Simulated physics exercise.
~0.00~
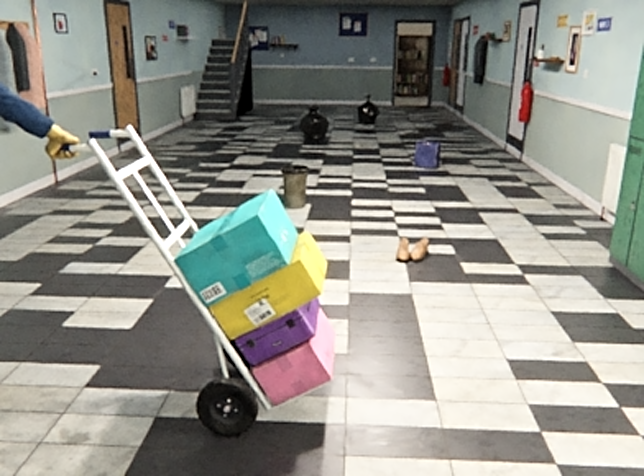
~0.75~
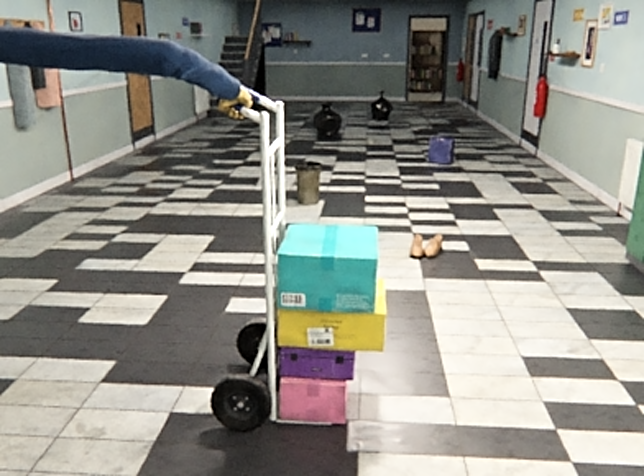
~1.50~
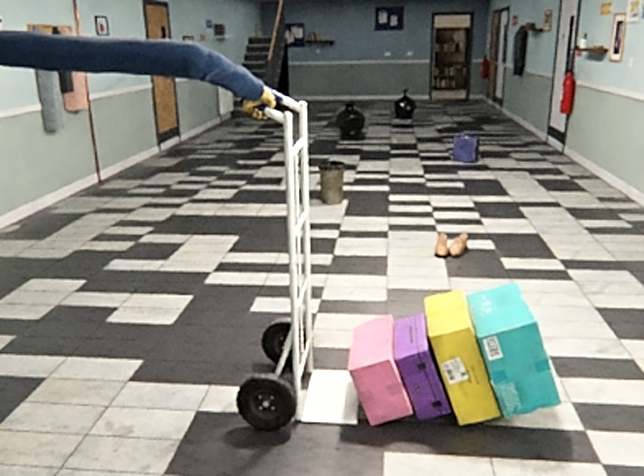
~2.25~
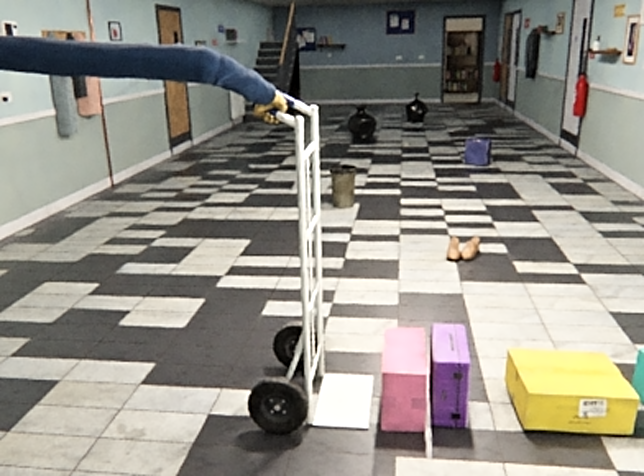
We see a gloved hand swing a tilted white hand truck upright in a tiled hall, and its stack of pink, purple, yellow and turquoise boxes tips over to the right. The stack comes apart, leaving the turquoise, yellow and purple ones off the truck and the pink one toppled beside its toe plate.
